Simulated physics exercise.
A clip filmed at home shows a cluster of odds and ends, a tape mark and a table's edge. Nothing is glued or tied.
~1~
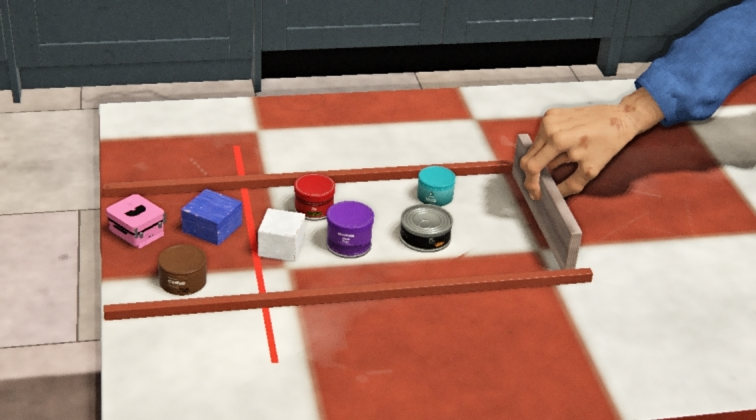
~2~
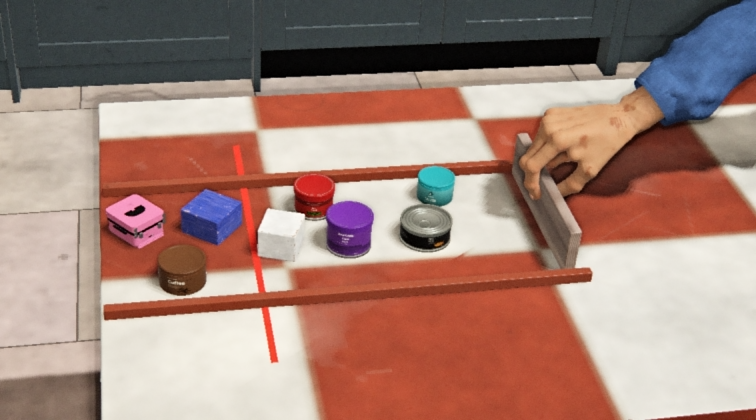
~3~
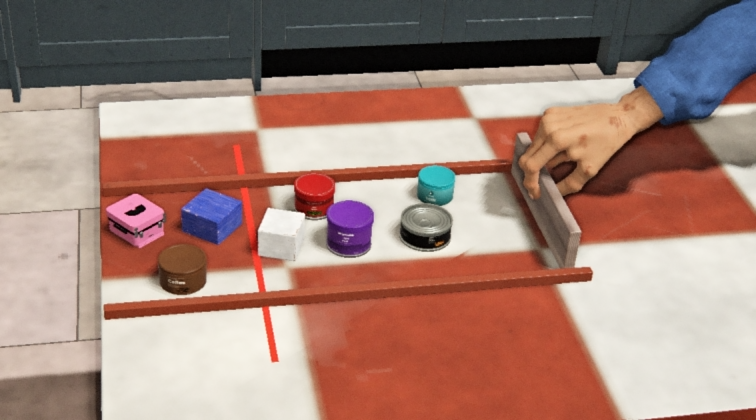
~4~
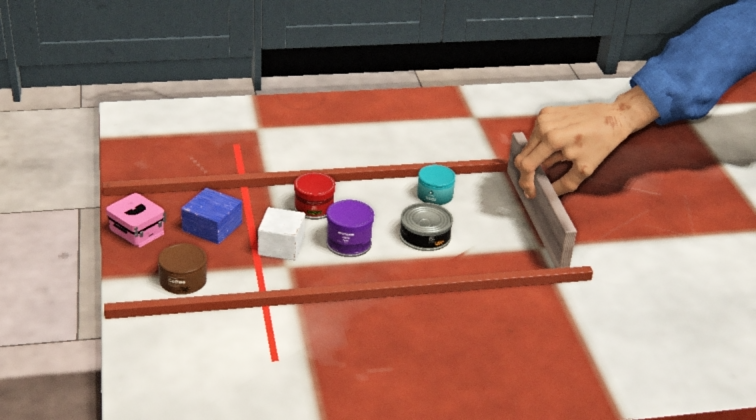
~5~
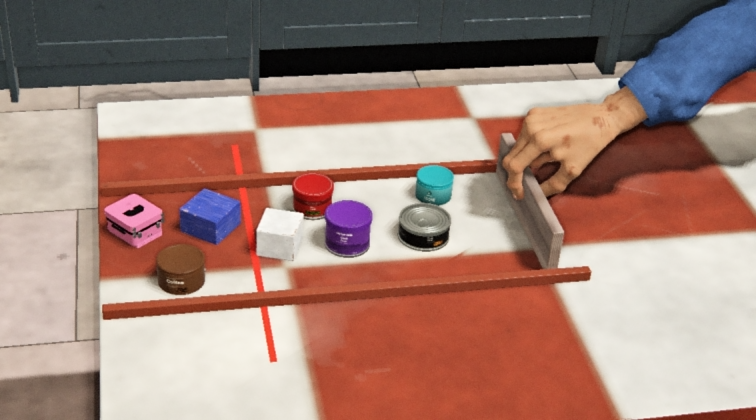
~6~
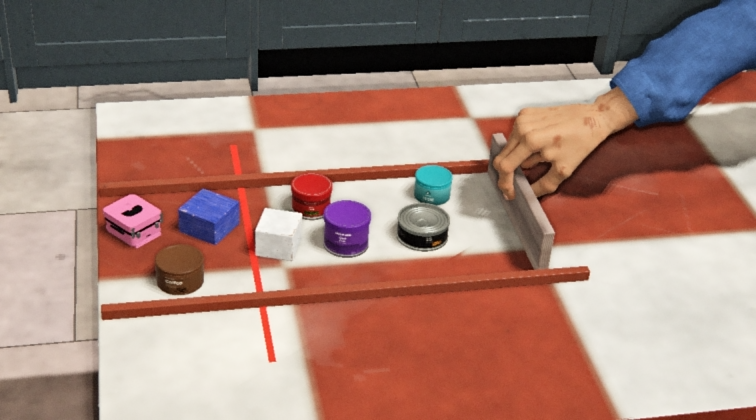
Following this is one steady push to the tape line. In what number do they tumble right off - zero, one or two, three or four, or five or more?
Missing from the table at the end: None.
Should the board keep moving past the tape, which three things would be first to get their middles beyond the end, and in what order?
You'd get the pink case first, then the brown tub, and the blue block after that.
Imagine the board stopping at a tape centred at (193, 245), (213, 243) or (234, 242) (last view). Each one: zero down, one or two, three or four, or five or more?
Taking the tapes one after another, the count is just one or two, then 1 or 2, then one to two.
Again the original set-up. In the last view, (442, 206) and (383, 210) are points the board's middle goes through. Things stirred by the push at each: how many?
The count reaches 2 first and 4 second.
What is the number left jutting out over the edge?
Tally: 1.
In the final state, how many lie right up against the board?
All in all, 2.
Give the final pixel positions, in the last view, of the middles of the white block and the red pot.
About (173, 245), and the other about (196, 209).
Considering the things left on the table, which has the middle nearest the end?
The pink case is the one.
Early on, none off yet; pink case at rest near (133, 222); brown tub at rest near (180, 270); blue block at rest near (209, 216).
A while later, none off yet; pink case at rest near (133, 222); brown tub moving near (174, 272); blue block travelled a little near (186, 217).
Finally, the number that fall off is zero.
